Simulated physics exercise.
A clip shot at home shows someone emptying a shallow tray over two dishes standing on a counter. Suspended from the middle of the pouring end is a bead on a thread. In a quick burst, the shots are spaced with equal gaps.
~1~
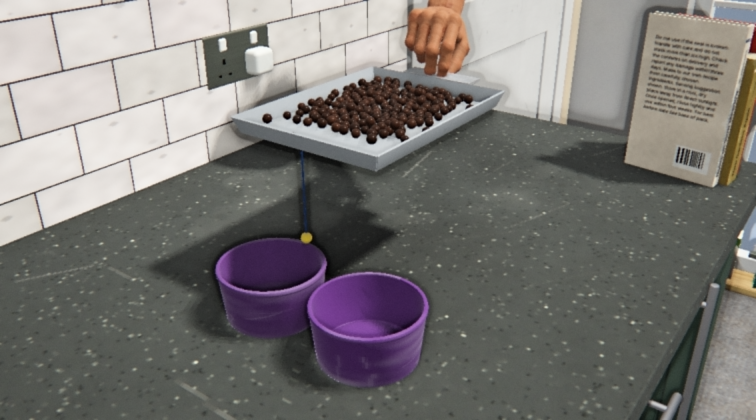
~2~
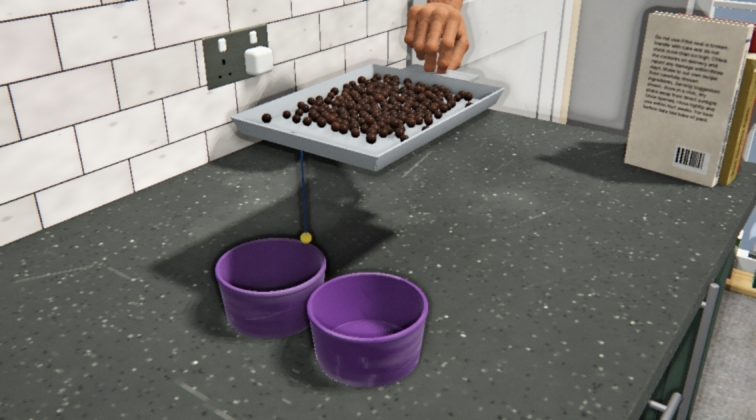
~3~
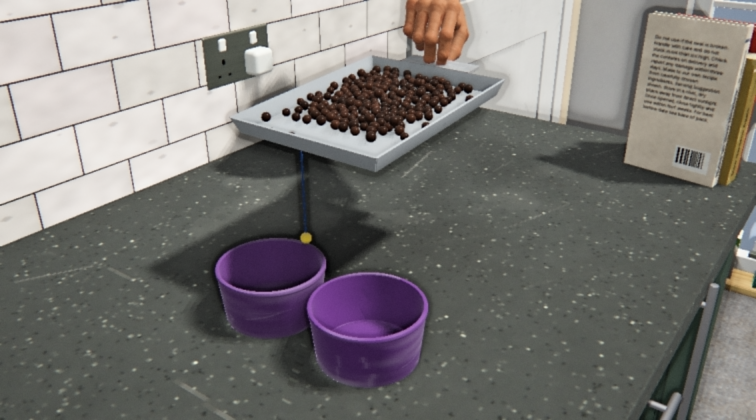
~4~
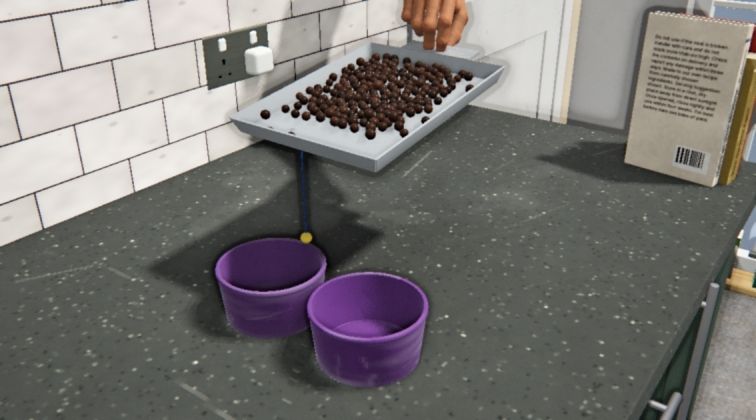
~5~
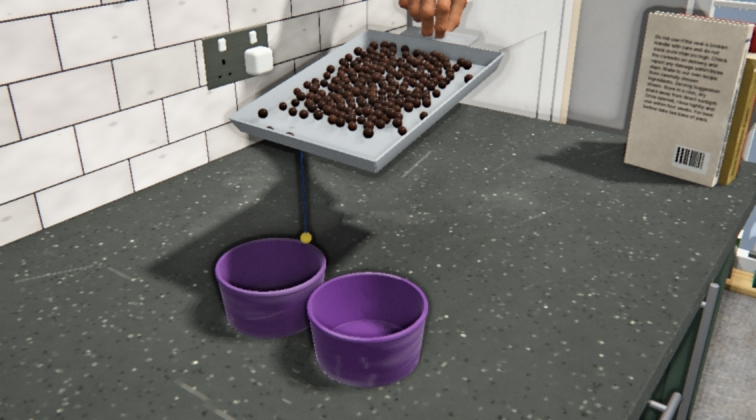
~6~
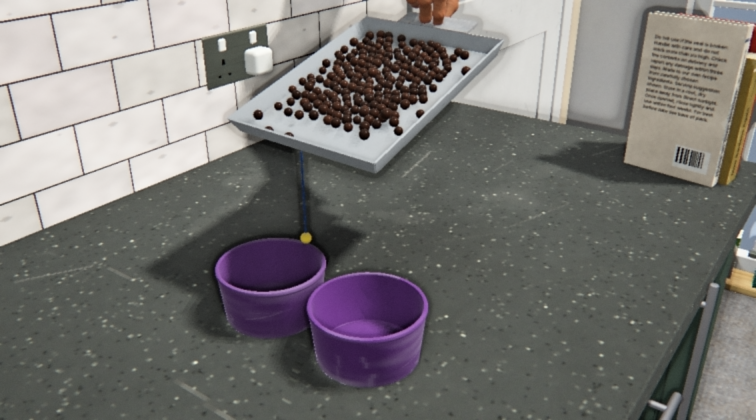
In this clip, a hand at the far end of a shallow grey tray of dark brown balls gradually raises that end, steepening the tray above two empty purple dishes on a speckled counter, while the balls shift slightly.
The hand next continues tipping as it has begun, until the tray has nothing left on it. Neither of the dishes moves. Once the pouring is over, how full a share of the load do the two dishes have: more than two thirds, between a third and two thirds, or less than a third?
The share that ends up caught is larger than two thirds, I reckon.
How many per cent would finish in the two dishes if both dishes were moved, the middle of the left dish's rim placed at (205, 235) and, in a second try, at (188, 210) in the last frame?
60 and 20 in a hundred.
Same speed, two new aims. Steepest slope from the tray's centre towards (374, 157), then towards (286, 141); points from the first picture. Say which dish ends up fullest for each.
For the first aim the right side, for the second the left side.
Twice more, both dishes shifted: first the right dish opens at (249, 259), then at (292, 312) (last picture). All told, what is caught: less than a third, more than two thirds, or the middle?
The two tries come out as in the middle band and the middle third in turn.
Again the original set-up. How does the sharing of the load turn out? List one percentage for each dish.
The left dish ends with 50 per cent of the load and the right dish with 30 per cent.
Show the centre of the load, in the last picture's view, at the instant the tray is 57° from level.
The centre of the load shows up near (304, 142) in the last view.
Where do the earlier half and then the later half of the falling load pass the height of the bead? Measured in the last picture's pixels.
The first part passes (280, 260); everything after passes (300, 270).
Just after the last frame, tray tipped steeply; roughly two thirds on the tray; about a tenth in the right dish; about a tenth in the left dish; just a few outside both; about a tenth in the air.
A moment on, tray tipped right over; just a few on the tray; roughly a quarter in the right dish; roughly half in the left dish; about a tenth outside both; about a tenth in the air.
Further on, tray tipped past a quarter turn; roughly a third in the right dish; roughly half in the left dish; about a tenth outside both.
When it is over, tray tipped past a quarter turn; roughly a third in the right dish; roughly half in the left dish; about a tenth outside both.
